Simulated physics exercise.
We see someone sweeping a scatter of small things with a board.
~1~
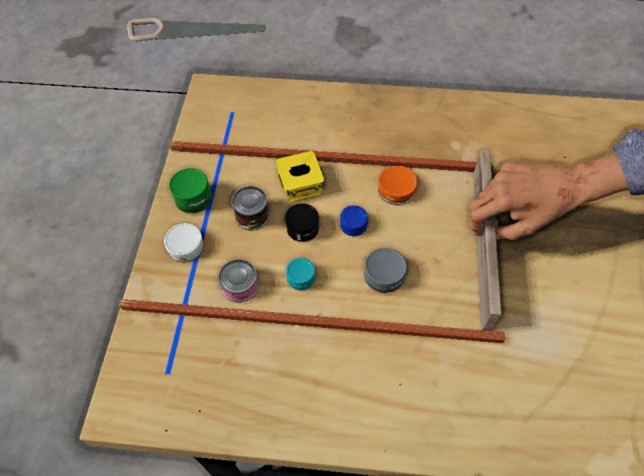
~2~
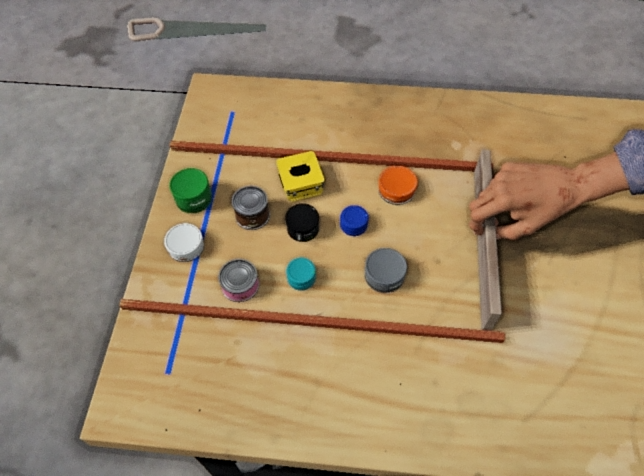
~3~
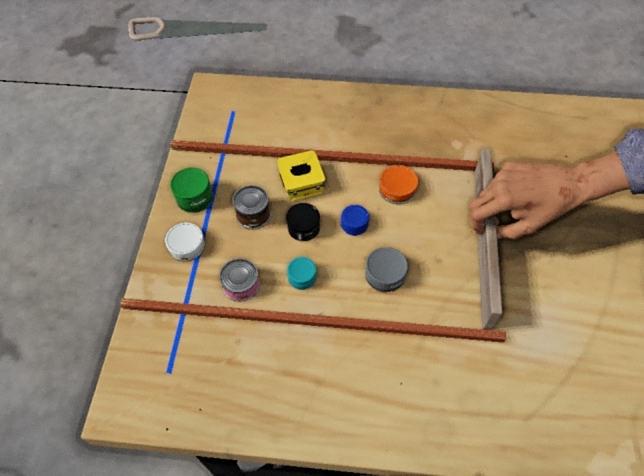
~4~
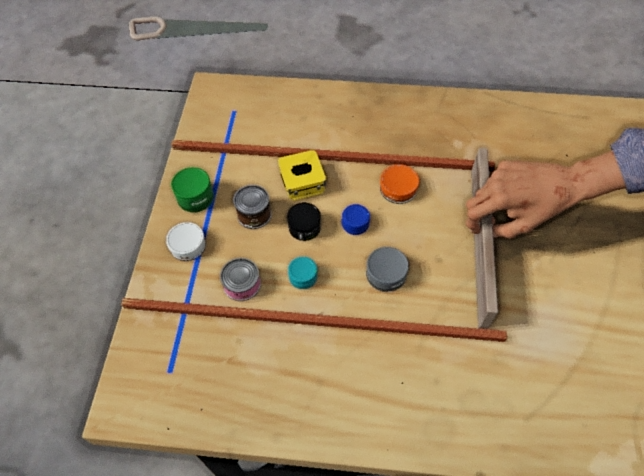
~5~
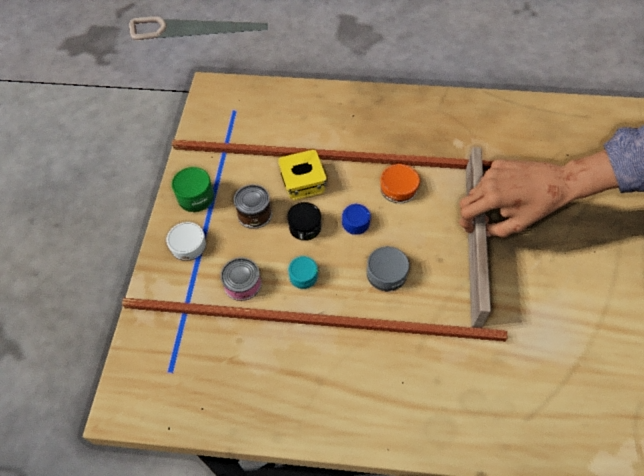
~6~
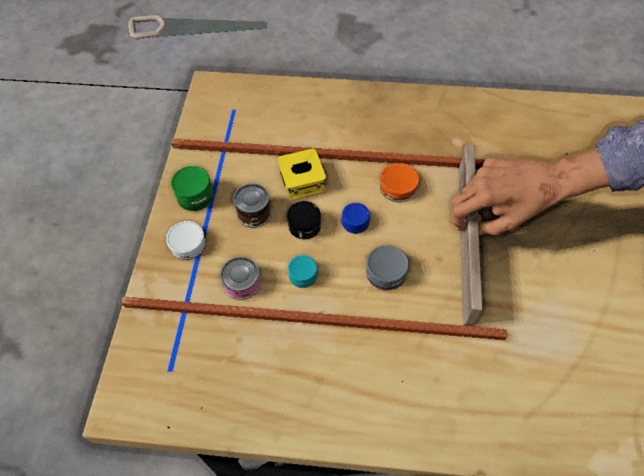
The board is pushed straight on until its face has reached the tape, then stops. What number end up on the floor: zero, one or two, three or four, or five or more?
Here the number that fall off is one or two.
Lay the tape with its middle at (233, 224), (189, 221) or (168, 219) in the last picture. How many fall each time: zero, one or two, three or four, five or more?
One after another: None at all; five or over; five or more.
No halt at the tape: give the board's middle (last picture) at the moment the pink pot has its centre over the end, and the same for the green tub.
About (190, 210), and (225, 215) for the other.
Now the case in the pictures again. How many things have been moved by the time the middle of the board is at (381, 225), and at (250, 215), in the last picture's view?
By then 2, and 9.
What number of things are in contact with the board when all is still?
That makes 5.
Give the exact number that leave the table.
Fallen: 1.
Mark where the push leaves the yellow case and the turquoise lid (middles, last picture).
The yellow case stops around (165, 172); the turquoise lid around (175, 284).
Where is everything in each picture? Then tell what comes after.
The first picture shows green tub (191, 191); white pot (184, 243); brown tin (251, 208); board (486, 236); tape (205, 225).
The second picture shows white pot (185, 243); blue lid (354, 221).
The third picture shows brown tin (252, 207); yellow case (301, 176).
The fourth picture shows green tub (193, 190); board (483, 234).
The fifth picture shows white pot (187, 242); orange pot (400, 184).
The sixth picture shows green tub (193, 189); white pot (187, 241); brown tin (253, 206); board (470, 231); tape (206, 222).
Soon after, none off yet; green tub at rest near (193, 189); white pot at rest near (187, 241); brown tin at rest near (253, 206).
After that, none off yet; green tub at rest near (193, 189); white pot at rest near (187, 241); brown tin at rest near (249, 204).
And then, none off yet; green tub displaced about its own width near (167, 196); white pot at rest near (185, 240); brown tin displaced about its own width near (202, 202).
In the end, the number that fall off is one or two; gone, green tub.
